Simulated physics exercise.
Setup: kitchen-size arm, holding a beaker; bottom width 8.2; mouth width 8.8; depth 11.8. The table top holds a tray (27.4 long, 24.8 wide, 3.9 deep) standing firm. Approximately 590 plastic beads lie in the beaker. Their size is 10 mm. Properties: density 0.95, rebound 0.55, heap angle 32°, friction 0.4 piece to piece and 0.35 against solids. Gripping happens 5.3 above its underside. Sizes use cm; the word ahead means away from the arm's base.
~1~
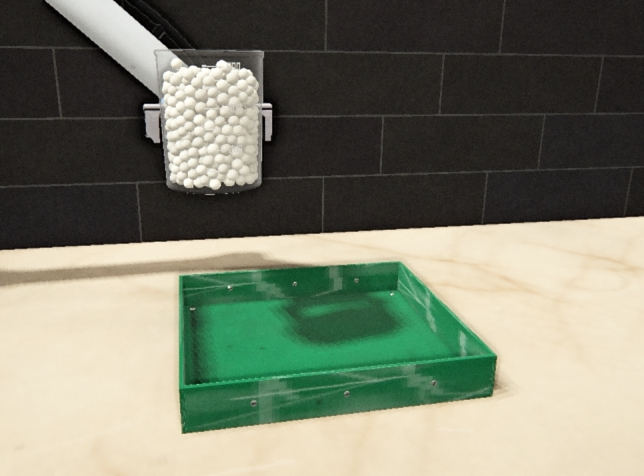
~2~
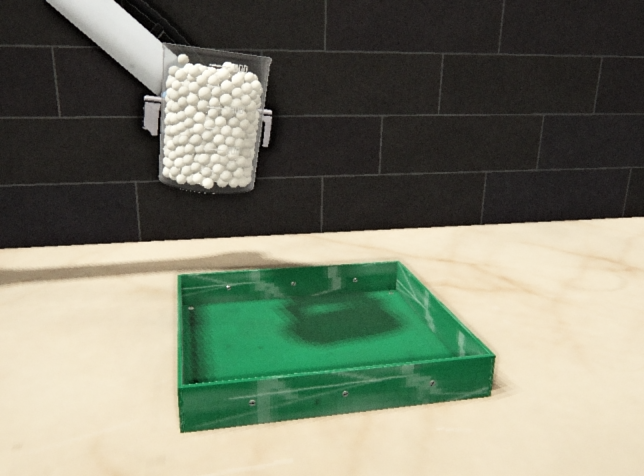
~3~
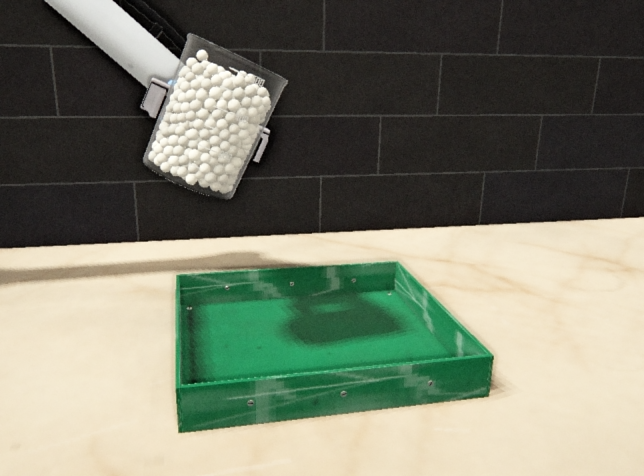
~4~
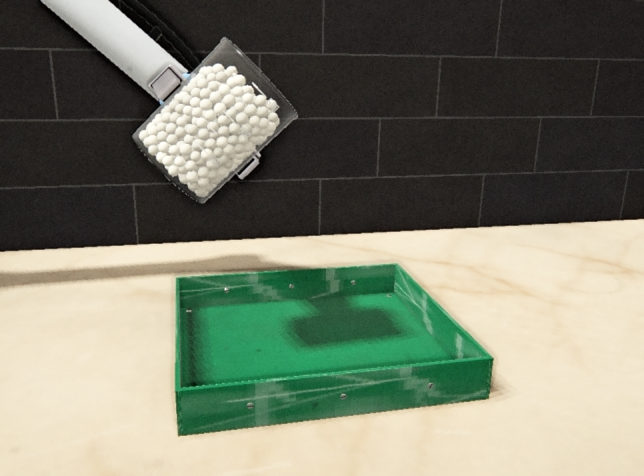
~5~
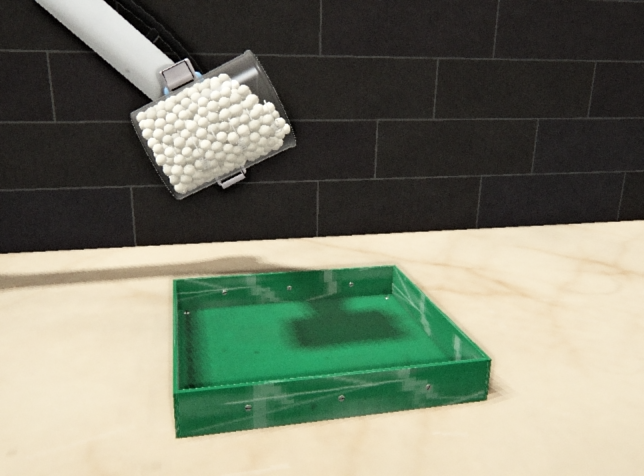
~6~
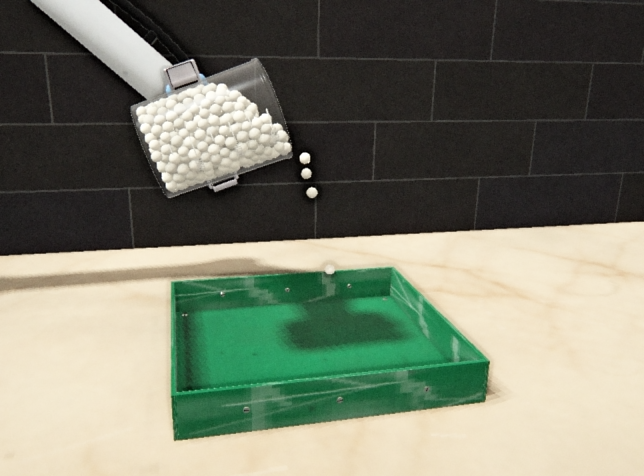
A clear beaker of white beads tilts rightward on a robot arm, and a few beads drop out.
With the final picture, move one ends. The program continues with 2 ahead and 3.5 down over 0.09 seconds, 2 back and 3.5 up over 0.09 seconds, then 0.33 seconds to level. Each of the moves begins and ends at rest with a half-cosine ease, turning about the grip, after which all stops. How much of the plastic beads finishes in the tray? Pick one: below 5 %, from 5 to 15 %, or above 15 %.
From 5 to 15 %.
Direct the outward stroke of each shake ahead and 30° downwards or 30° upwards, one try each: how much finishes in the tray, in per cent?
It comes to around 20 per cent on the first try and around 55 per cent on the second.
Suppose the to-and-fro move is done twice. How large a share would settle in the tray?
I'd expect something close to 15 per cent.
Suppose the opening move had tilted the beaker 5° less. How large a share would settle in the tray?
Roughly 5 in a hundred.
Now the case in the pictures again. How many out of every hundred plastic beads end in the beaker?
90 %.
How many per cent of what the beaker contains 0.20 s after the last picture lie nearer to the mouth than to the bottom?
Something near 45 per cent is there.
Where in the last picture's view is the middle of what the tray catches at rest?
It lands close to (372, 343).
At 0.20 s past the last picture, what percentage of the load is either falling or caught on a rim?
Logged share: Close to 5 per cent.
Then, 0.20 s after the last picture, tilted 70° forward, highest piece 27 above the table; 561 in the beaker, 4 in the tray, 29 in flight or on a rim.
Then, 0.41 s after the last picture, tilted 15° forward, highest piece 29 above the table; 533 in the beaker, 55 in the tray, 1 on the table or floor, 5 in flight or on a rim.
Then, 0.71 s after the last picture, level, highest piece 29 above the table; 533 in the beaker, 53 in the tray, 6 on the table or floor, 2 in flight or on a rim.
Then, 1.76 s after the last picture, level, highest piece 29 above the table; 533 in the beaker, 54 in the tray, 7 on the table or floor.
Final count, 533 in the beaker, 54 in the tray, 7 on the table or floor. That is 9 % in the tray.
